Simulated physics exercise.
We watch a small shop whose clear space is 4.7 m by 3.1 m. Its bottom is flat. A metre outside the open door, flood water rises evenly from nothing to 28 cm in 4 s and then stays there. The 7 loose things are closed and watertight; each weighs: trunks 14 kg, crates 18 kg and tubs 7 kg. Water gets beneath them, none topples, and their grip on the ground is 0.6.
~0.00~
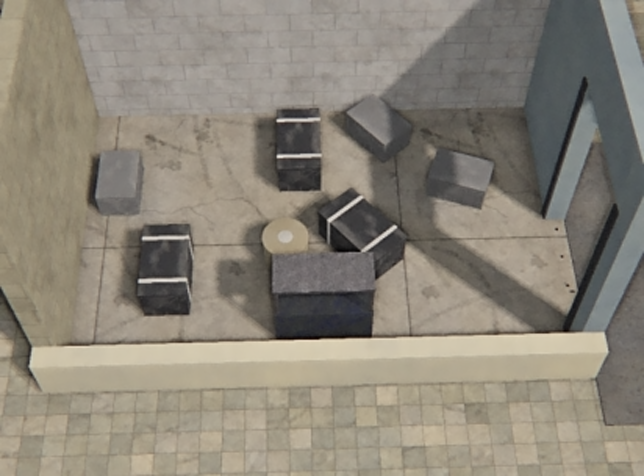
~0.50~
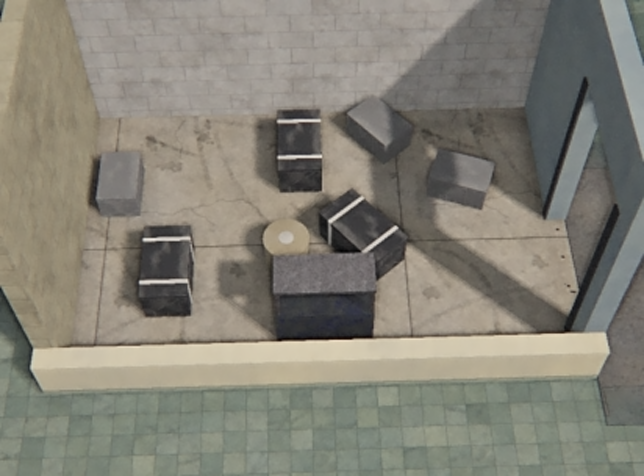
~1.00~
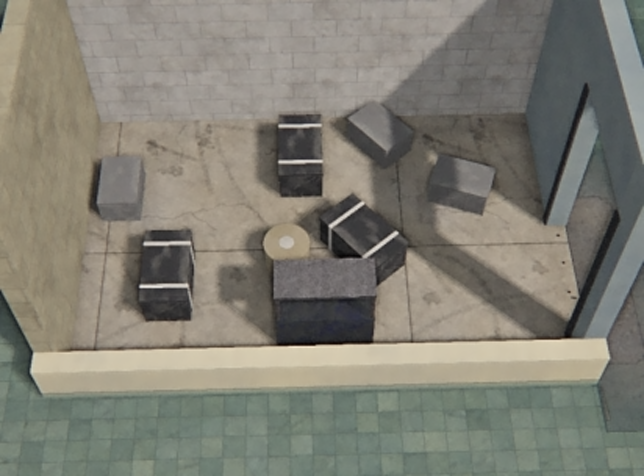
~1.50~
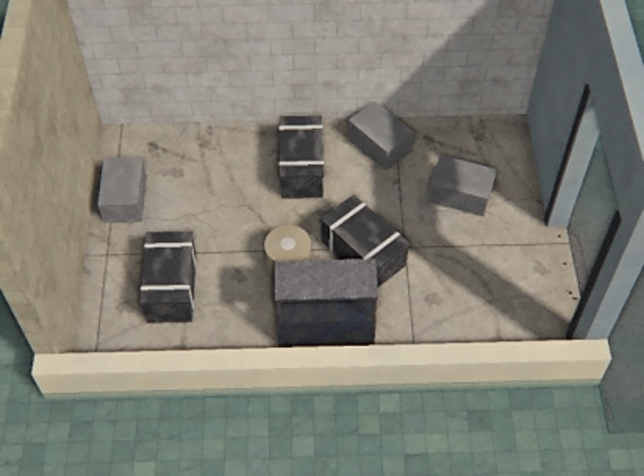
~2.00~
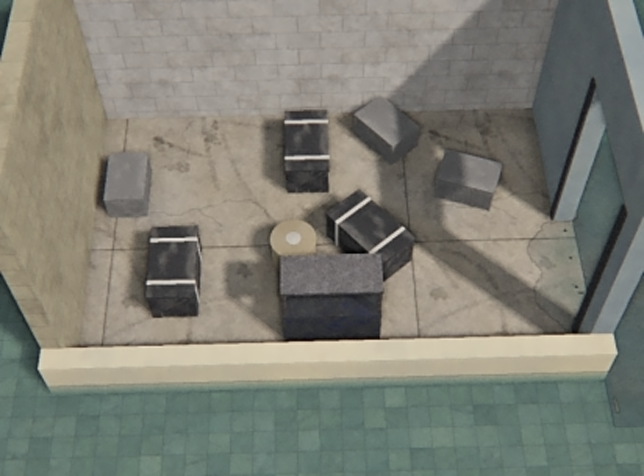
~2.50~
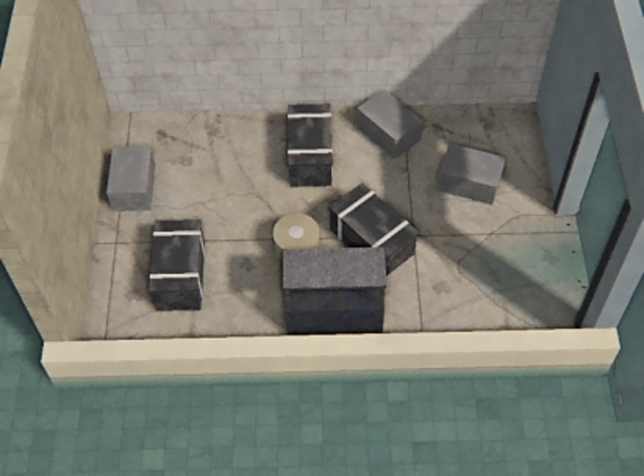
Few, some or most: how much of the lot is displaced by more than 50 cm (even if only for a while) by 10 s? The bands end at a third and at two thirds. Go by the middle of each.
That comes to between one and two thirds.
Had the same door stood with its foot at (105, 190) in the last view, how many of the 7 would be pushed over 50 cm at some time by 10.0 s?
Then 7.
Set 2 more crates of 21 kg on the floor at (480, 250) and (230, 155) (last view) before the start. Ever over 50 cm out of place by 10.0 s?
In turn: More, more.
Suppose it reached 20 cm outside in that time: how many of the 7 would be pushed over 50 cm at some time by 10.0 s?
In that case 4 of them.
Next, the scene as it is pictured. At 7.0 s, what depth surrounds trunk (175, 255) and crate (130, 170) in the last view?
About 15 and 12 cm.
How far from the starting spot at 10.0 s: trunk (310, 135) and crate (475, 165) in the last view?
In turn: 150 cm, 5 cm.
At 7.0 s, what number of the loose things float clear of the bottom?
5 of them.
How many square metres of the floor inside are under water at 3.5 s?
Roughly 3.5 m2.
After 3.5 s 0 of 7 are over 50 cm from their spots; 0 afloat.
After 4.5 s 0 of 7 are over 50 cm from their spots; 0 afloat.
After 7.0 s 4 of 7 are over 50 cm from their spots; 5 afloat.
After 10.0 s 4 of 7 are over 50 cm from their spots, and 4 have been at some point; 6 afloat.
